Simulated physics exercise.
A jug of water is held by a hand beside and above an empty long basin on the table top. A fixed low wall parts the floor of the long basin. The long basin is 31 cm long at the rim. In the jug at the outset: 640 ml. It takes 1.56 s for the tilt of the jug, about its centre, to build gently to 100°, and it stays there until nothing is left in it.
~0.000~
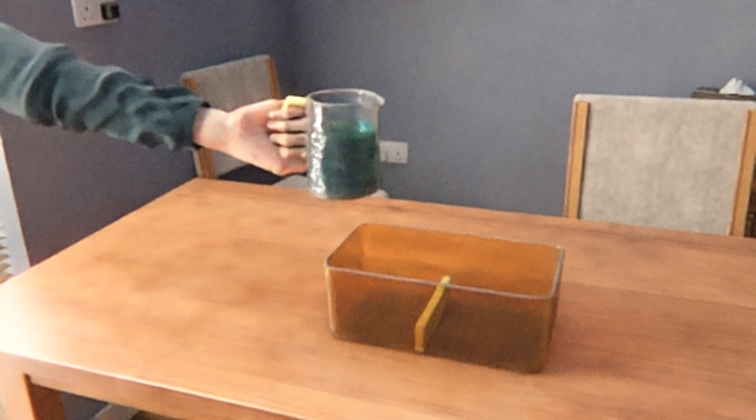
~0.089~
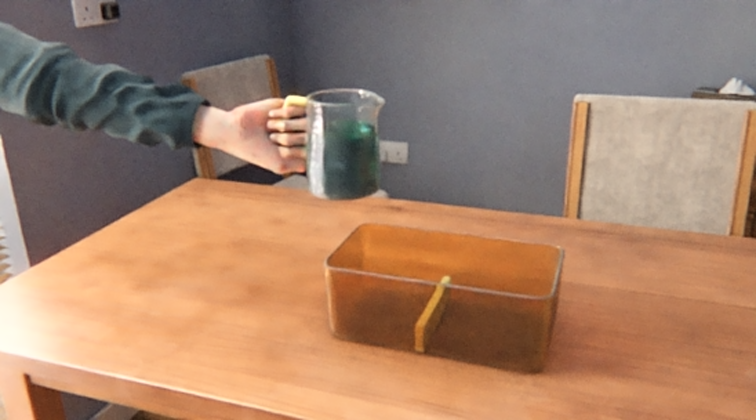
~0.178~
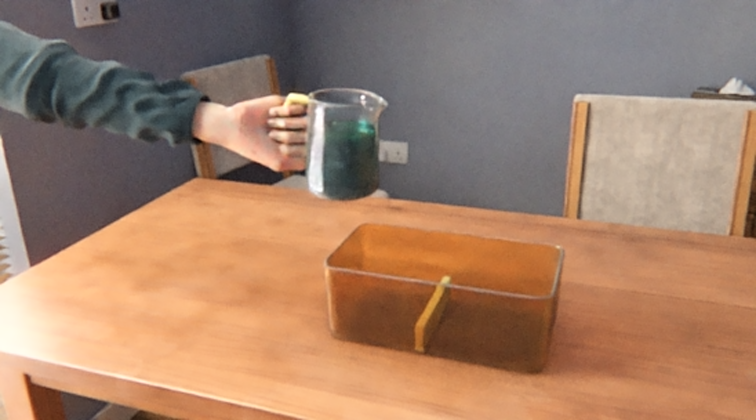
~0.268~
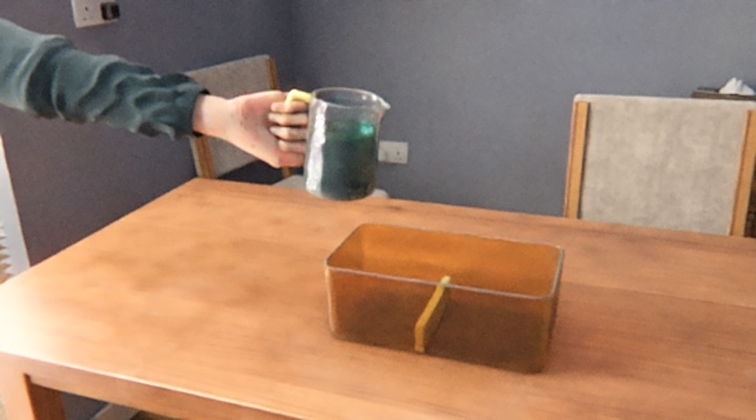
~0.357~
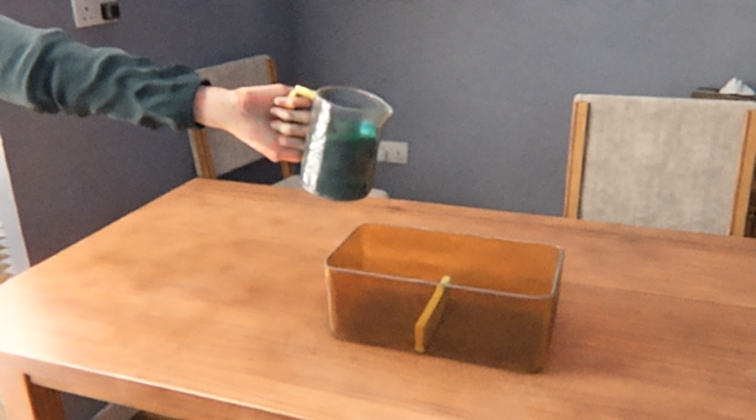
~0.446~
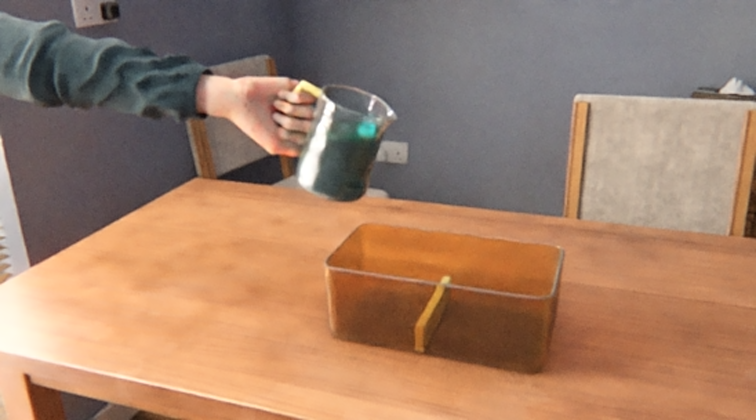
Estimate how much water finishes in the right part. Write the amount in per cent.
I would say 79 per cent.
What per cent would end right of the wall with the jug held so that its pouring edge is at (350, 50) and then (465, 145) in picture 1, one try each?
About 25 %, then about 95 %.
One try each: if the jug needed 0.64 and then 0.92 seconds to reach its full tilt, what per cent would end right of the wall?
80 then 80 %.
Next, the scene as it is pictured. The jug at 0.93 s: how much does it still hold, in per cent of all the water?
Roughly 94 %.
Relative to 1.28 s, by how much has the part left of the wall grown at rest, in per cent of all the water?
I'd say near 20 percent.
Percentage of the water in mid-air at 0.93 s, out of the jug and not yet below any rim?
Near 6 per cent at that time.
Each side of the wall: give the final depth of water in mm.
Once settled, the left stands around 6 mm and the right around 20 mm.
By 0.93 s the tilt is 65° and 93 per cent is still to pour, 0 is left of the wall and 0 right of it.
By 1.28 s the tilt is 93° and 47 per cent is still to pour, 1 is left of the wall and 32 right of it.
By 1.66 s the tilt is 100° and 10 per cent is still to pour, 9 is left of the wall and 74 right of it.
By 2.06 s the tilt is 100° and 1 per cent is still to pour, 19 is left of the wall and 79 right of it.
At rest 20 per cent lies left of the wall, 79 right of it and 1 outside.
